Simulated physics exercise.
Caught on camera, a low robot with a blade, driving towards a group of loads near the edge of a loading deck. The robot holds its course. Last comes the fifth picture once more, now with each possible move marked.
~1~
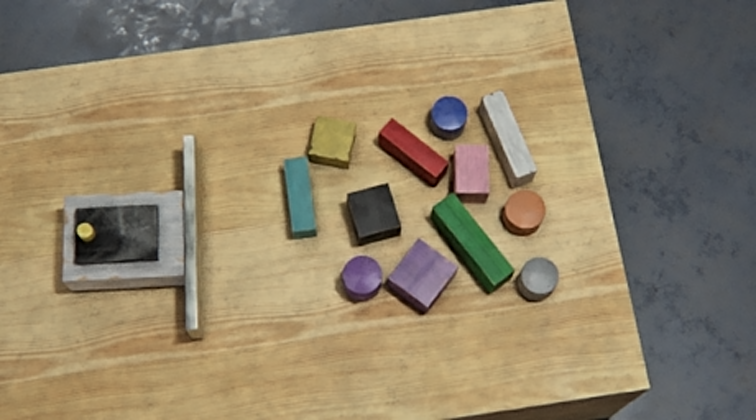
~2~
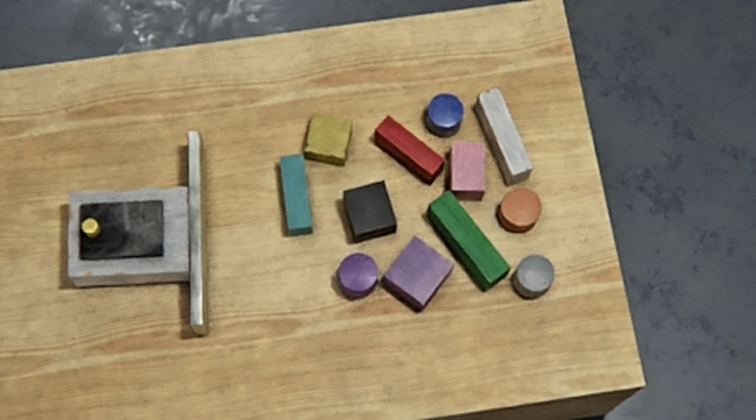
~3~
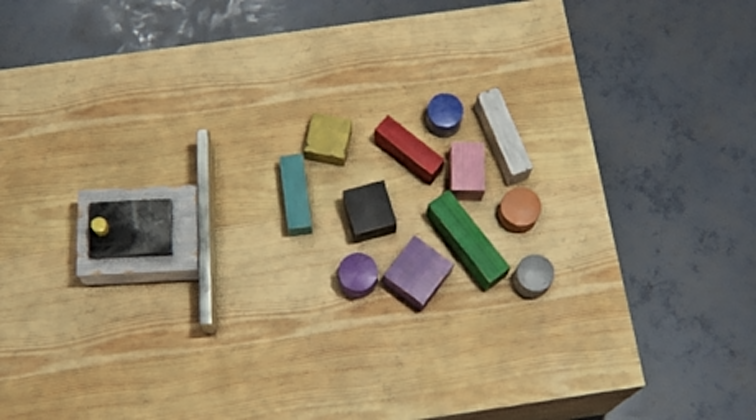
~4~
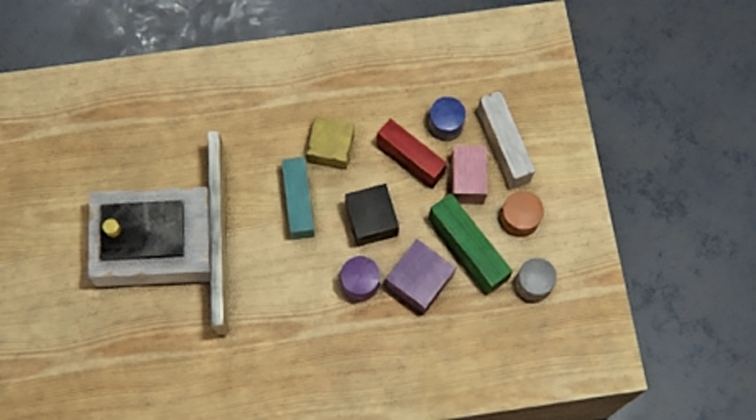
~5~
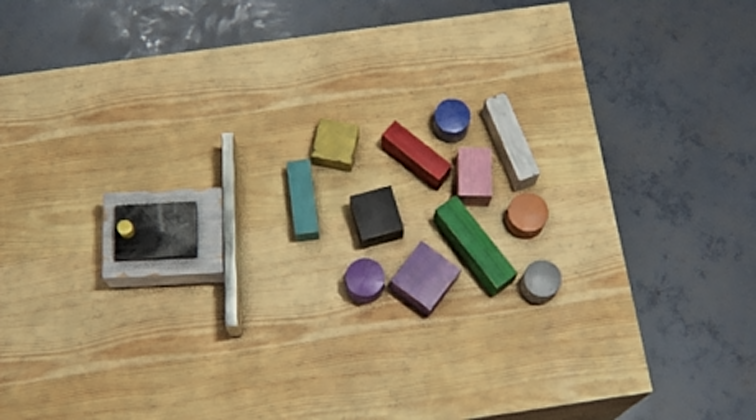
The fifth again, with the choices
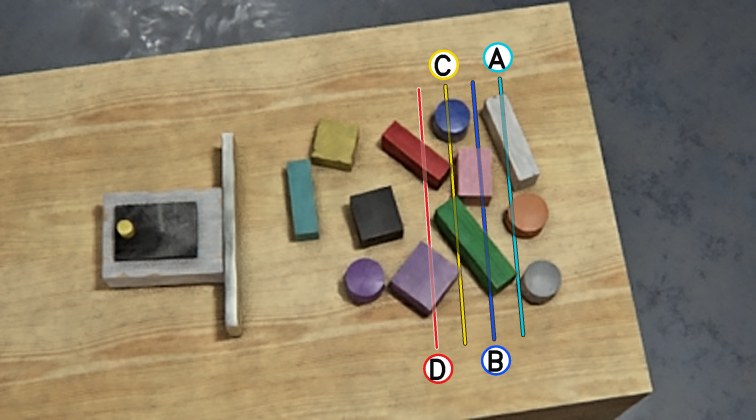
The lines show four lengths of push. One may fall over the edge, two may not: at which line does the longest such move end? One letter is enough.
Line B.
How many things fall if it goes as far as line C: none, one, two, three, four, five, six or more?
By then, none.
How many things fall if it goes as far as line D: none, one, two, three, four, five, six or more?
The count is none.
On the copy, A at (511, 203); B at (483, 207); C at (455, 211); D at (428, 215).
On B. First, robot (255, 217); yellow crate (344, 141); turquoise bar (338, 200).
Then, robot (346, 205); grey canister (557, 278); white bar (521, 141).
Finally, robot (416, 195); grey canister (623, 261); white bar (587, 132); none fallen.
By contrast, A drops three; C is within the limit but short; D is within the limit but short.
